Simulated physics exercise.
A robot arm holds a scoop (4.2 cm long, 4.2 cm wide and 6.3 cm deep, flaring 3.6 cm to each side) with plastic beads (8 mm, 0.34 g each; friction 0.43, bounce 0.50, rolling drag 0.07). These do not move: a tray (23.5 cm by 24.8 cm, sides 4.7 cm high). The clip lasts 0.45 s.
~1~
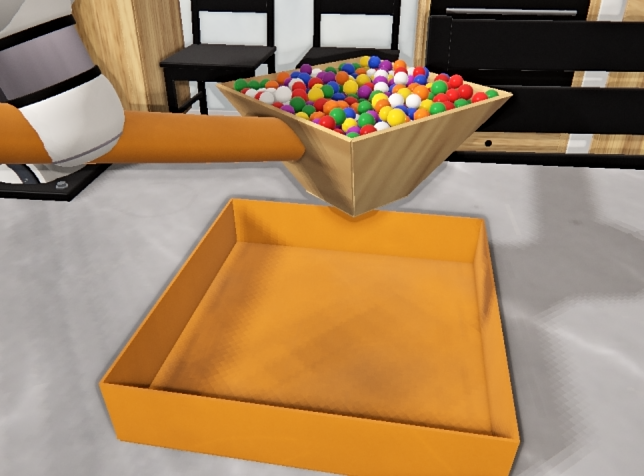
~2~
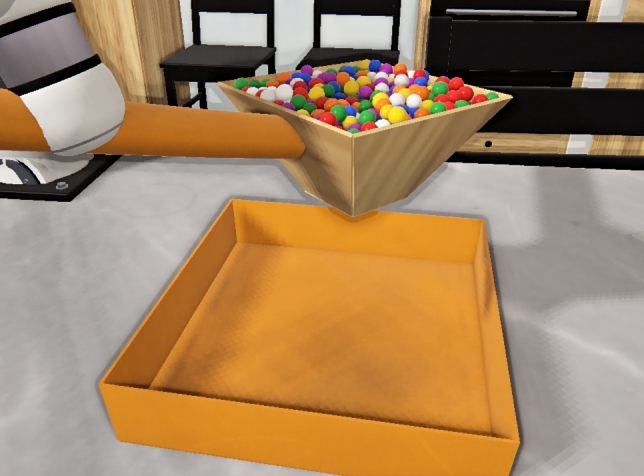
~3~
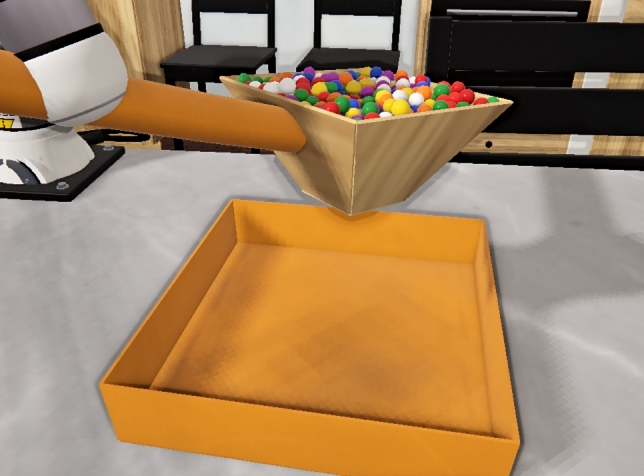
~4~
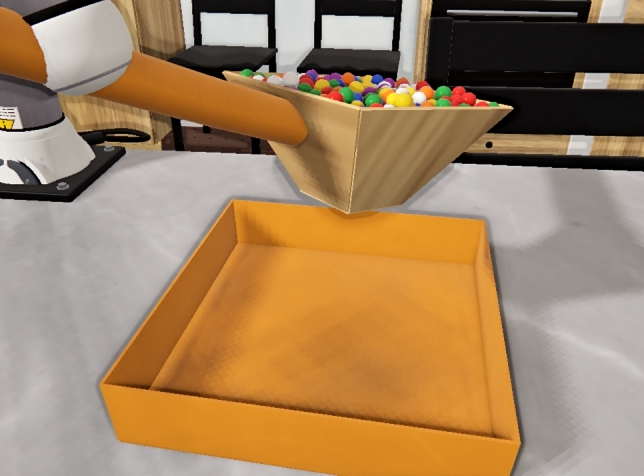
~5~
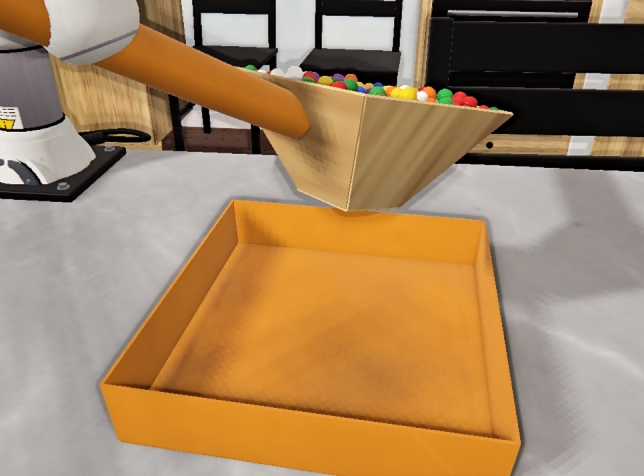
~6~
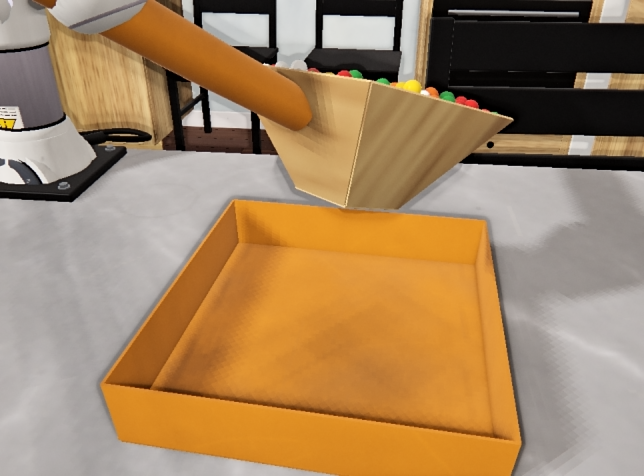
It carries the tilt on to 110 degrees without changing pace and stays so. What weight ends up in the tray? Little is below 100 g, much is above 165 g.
Load: Much.
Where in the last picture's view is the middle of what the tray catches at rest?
Around (387, 292).
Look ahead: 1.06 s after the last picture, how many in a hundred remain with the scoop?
Roughly 40 per cent.
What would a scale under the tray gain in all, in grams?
About 240 g.
Then, 0.58 s after the last picture, tilt 50 degrees; 0 g in the tray, scoop holds 100 %.
Then, 1.06 s after the last picture, tilt 75 degrees; 120 g in the tray, scoop holds 40 %.
Then, 1.52 s after the last picture, tilt 99 degrees; 236 g in the tray, scoop holds 0 %.
Then, 1.95 s after the last picture, tilt 110 degrees; 236 g in the tray, scoop holds 0 %.
In the end, 236 g in the tray, scoop holds 0 %.
